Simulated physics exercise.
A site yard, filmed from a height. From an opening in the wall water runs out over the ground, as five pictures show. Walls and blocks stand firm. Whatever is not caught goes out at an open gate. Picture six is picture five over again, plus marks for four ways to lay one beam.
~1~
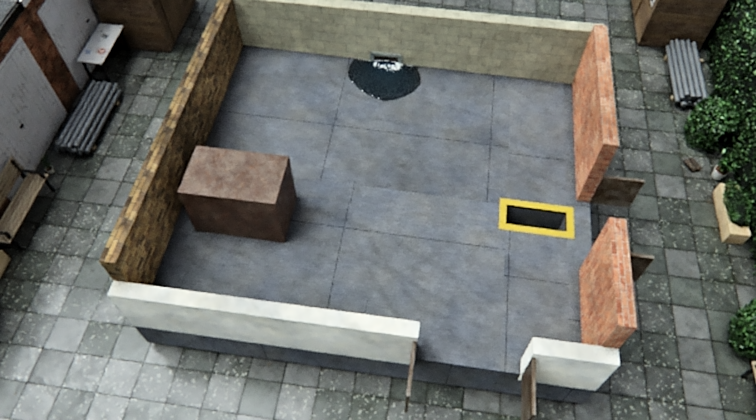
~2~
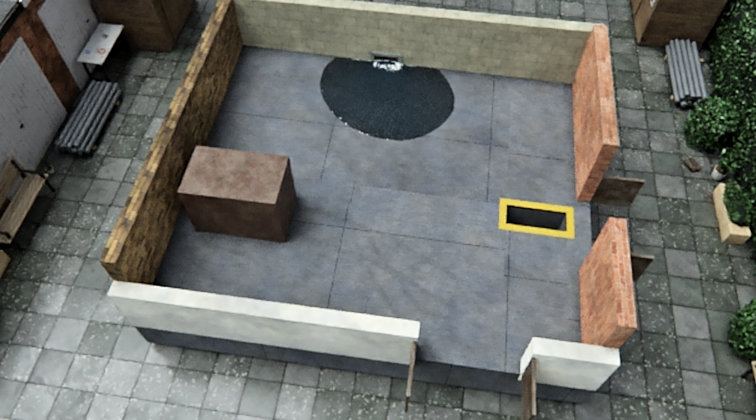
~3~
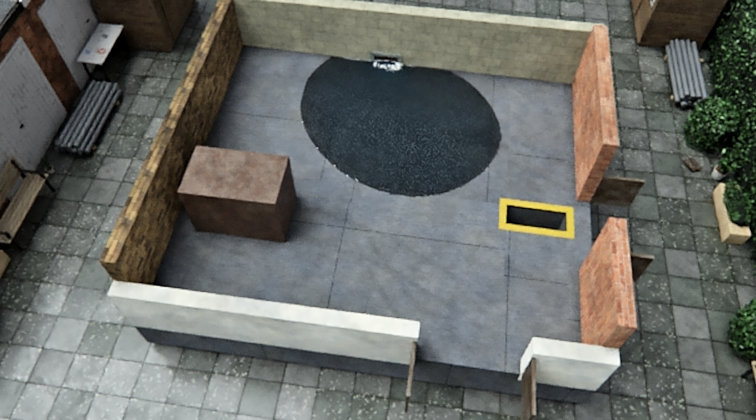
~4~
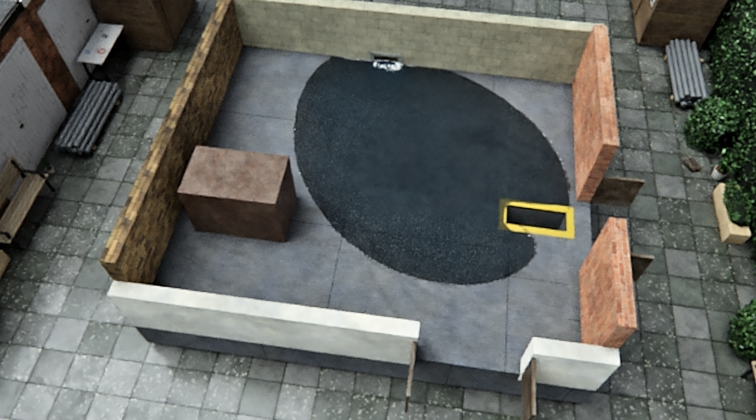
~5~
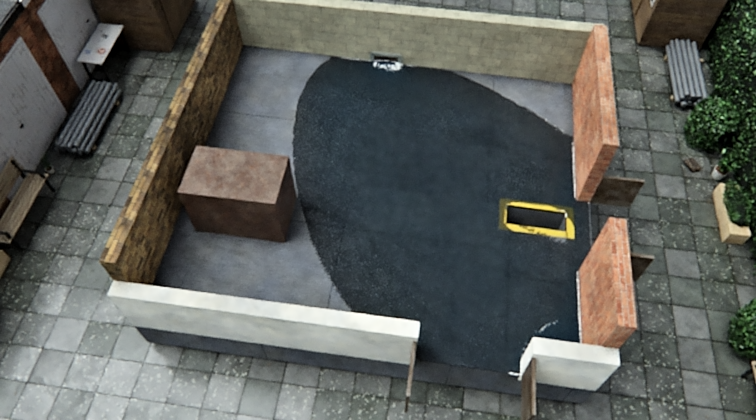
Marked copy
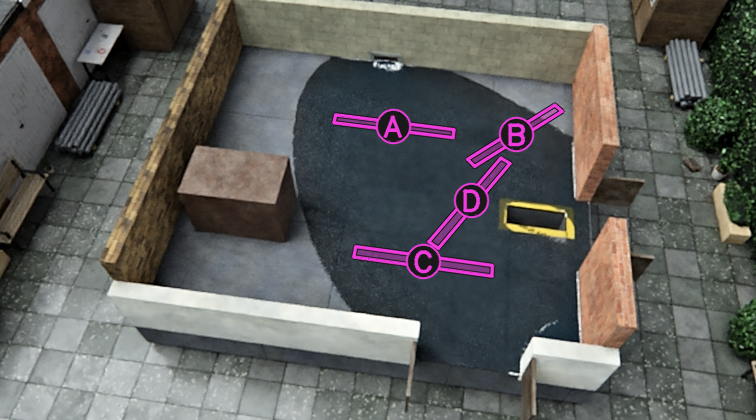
Dark water spreads from an outlet at the back wall of a walled yard with a grey slab floor, seen from a fixed, high viewpoint. A brown block stands at the left, a yellow-edged gully lies at the right near red brick walls, and gaps open at the right and front. The dark patch widens toward the viewer and rightward, surrounds the gully, and reaches both openings.
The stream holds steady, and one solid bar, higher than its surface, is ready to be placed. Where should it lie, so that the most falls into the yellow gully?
Take A.
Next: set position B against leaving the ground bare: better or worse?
Position B is worse.
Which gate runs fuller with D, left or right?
The left gate.
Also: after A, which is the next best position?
Position C.
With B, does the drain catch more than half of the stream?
No, it does not.
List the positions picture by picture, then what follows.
Outfall at (386, 58); yellow gully at (536, 218); open gate at (578, 234); open gate at (469, 352); front seen at (414, 88), 3 % of the ground wet; yellow gully still dry, in the first frame.
Front seen at (378, 136), 11 % of the ground wet; yellow gully still dry, in the second frame.
Front seen at (411, 193), 25 % of the ground wet; yellow gully still dry, in the third frame.
Front seen at (496, 273), 45 % of the ground wet; yellow gully taking water, in the fourth frame.
Front seen at (570, 314), 62 % of the ground wet; yellow gully taking water, in the fifth frame.
On the marked copy, A from (334, 118) to (453, 133); B from (471, 162) to (558, 108); C from (354, 251) to (492, 270); D from (433, 245) to (505, 160).
With A, about 58 % of the stream goes into the yellow gully, about 41 % out by the gates.
With B, about 20 % of the stream goes into the yellow gully, about 80 % out by the gates.
With C, about 35 % of the stream goes into the yellow gully, about 65 % out by the gates.
With D, about 19 % of the stream goes into the yellow gully, about 81 % out by the gates.
